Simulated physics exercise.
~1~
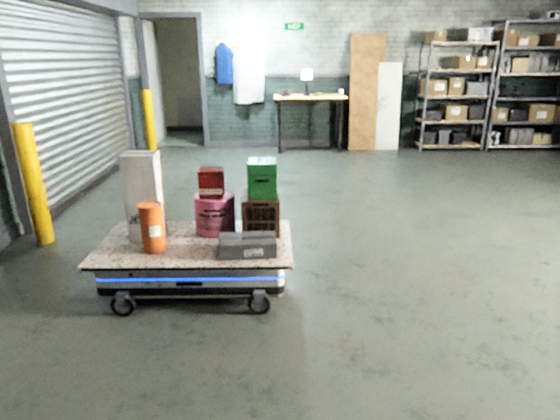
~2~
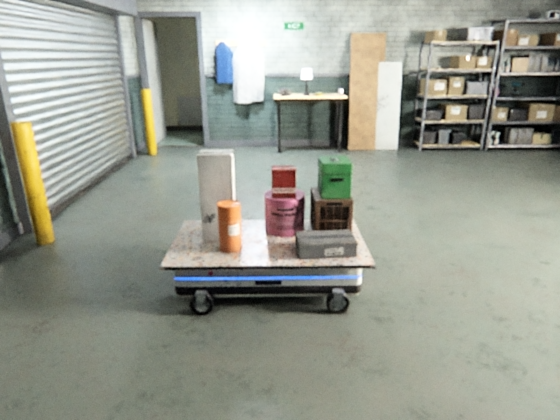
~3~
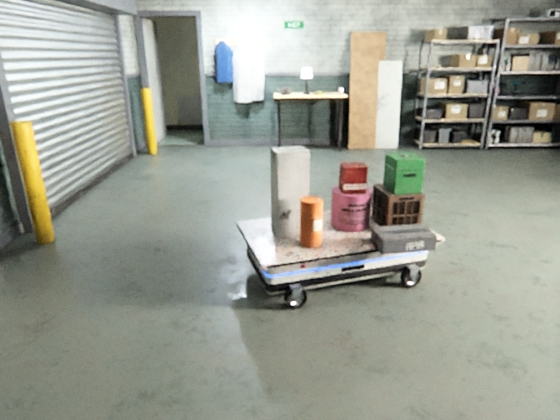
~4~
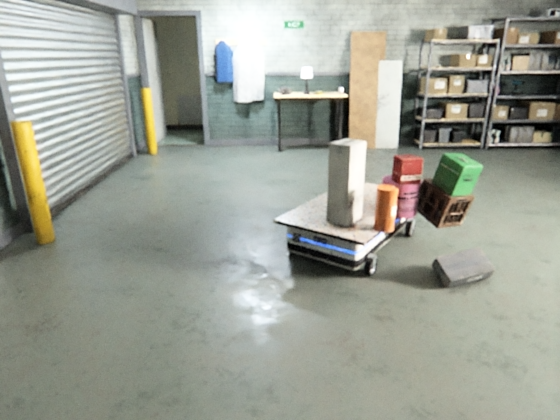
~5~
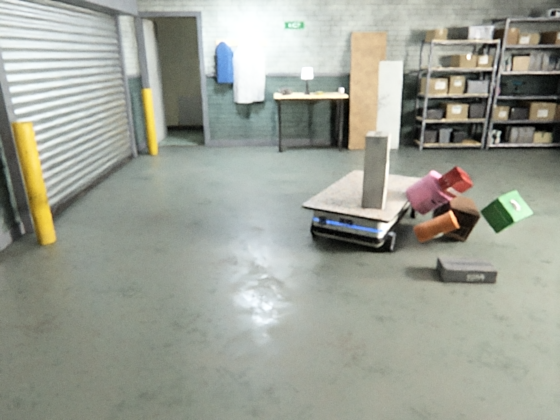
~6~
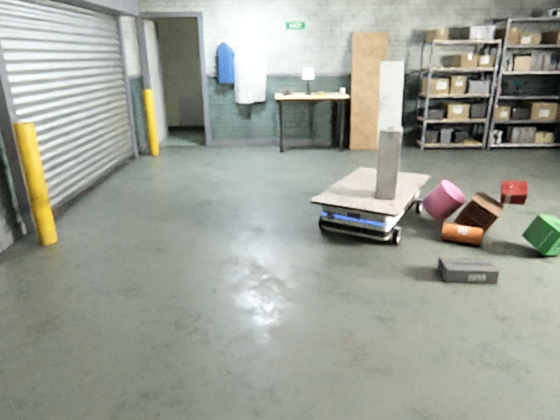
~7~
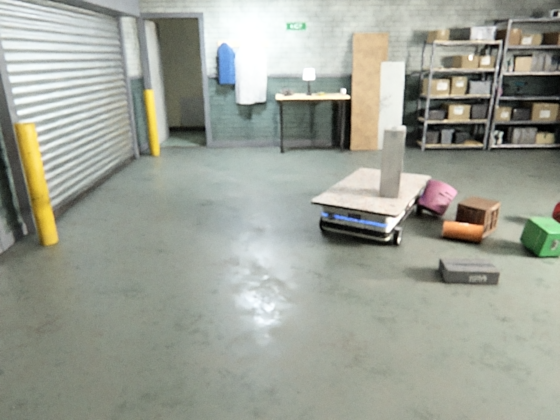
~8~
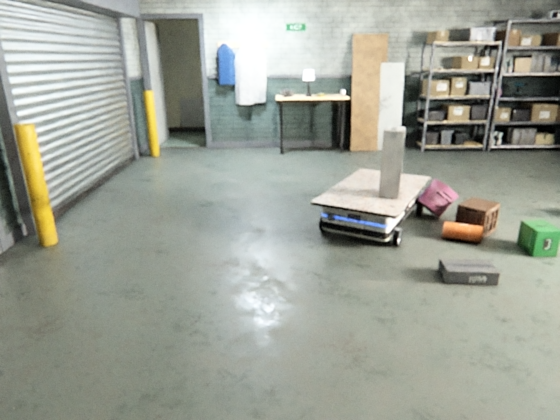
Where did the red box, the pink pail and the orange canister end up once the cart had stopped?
All three ended up off the cart. The pink pail and orange canister lay on the floor to its right, and the red box fell that way too and went out of view at the right.
